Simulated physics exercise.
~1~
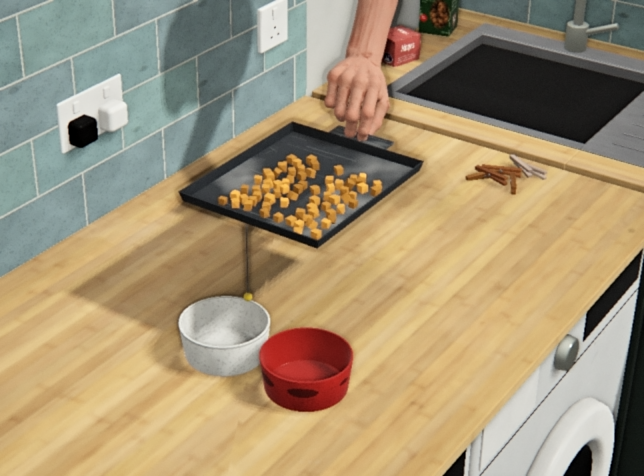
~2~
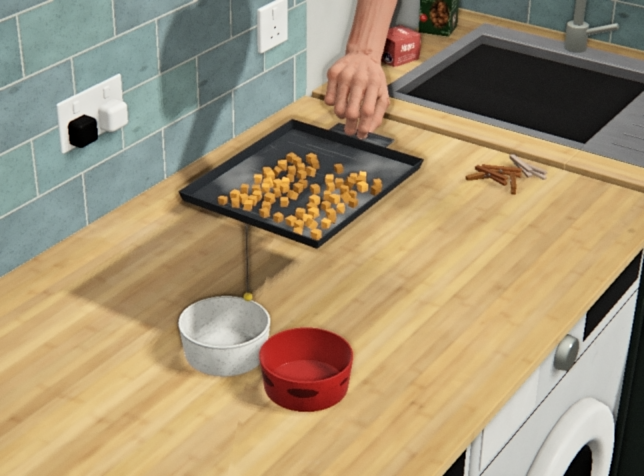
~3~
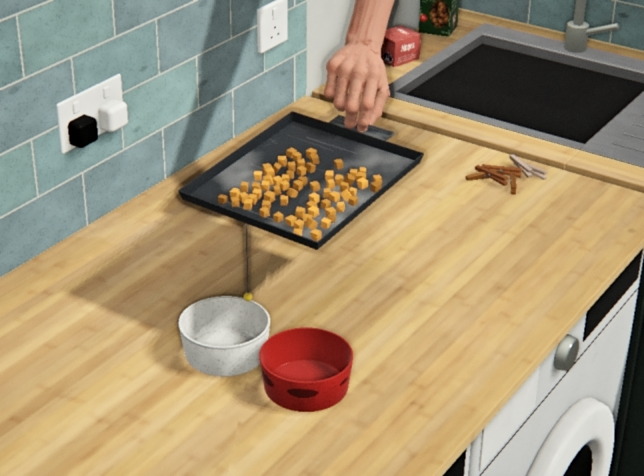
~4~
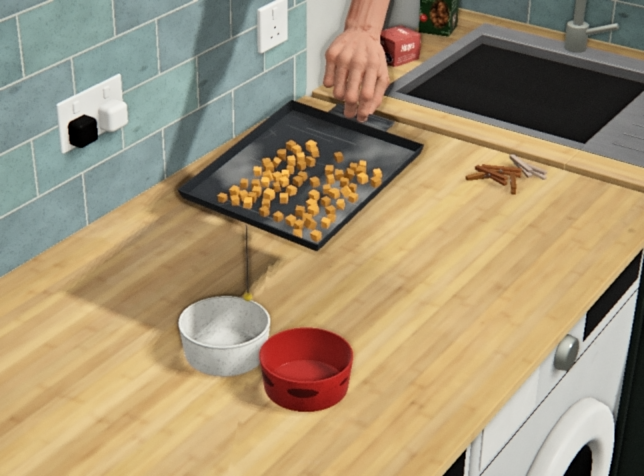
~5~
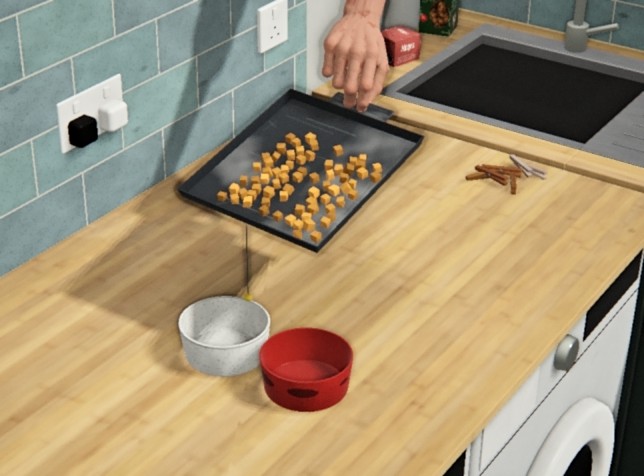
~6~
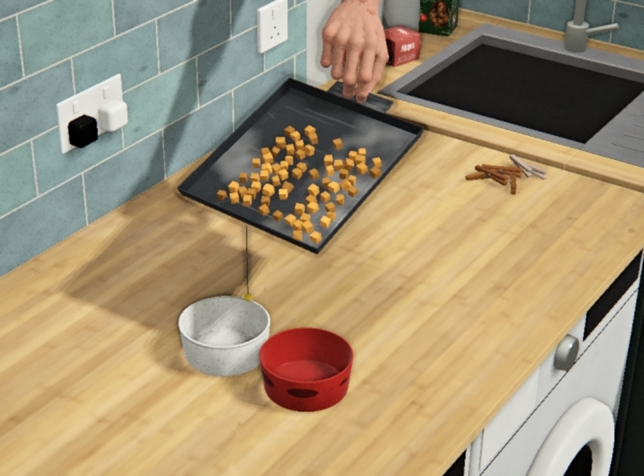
In this clip, a hand holds a dark tray of small golden-brown cubes above a wooden counter with a white dish and a red dish, gradually raising the tray's far side while the cubes shift very little.
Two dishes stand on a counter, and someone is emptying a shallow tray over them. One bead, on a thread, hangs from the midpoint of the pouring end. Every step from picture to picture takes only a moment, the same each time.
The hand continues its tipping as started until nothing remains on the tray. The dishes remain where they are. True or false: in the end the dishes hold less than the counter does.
False.
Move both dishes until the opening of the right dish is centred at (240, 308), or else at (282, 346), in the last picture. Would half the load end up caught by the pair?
One: The smaller part. Two: More than half.
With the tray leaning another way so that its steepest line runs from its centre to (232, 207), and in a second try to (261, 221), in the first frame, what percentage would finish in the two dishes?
Near 50 % and, after that, 80 %.
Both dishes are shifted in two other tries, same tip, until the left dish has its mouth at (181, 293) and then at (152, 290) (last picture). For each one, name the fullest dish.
Well, first the dish at right, then the dish at right.
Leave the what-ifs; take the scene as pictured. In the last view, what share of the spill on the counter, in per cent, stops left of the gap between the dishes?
Roughly 40 in a hundred.
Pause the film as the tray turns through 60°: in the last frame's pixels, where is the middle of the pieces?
The centre of the load shows up near (286, 217) in the last view.
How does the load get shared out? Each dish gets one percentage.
Per hundred pieces, the left dish ends with about 30 and the right dish with about 40.
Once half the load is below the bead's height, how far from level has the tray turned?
That happens at close to 115 degrees.
Soon, tray tipped steeply; nearly all on the tray; a stray few in the air.
A while on, tray tipped right over; most on the tray; a small part in the right dish; a small part in the left dish; a stray few outside both.
Towards the end, tray tipped past a quarter turn; about half in the right dish; about a third in the left dish; about a quarter outside both.
Finally, tray tipped past a quarter turn; about half in the right dish; about a third in the left dish; about a quarter outside both.
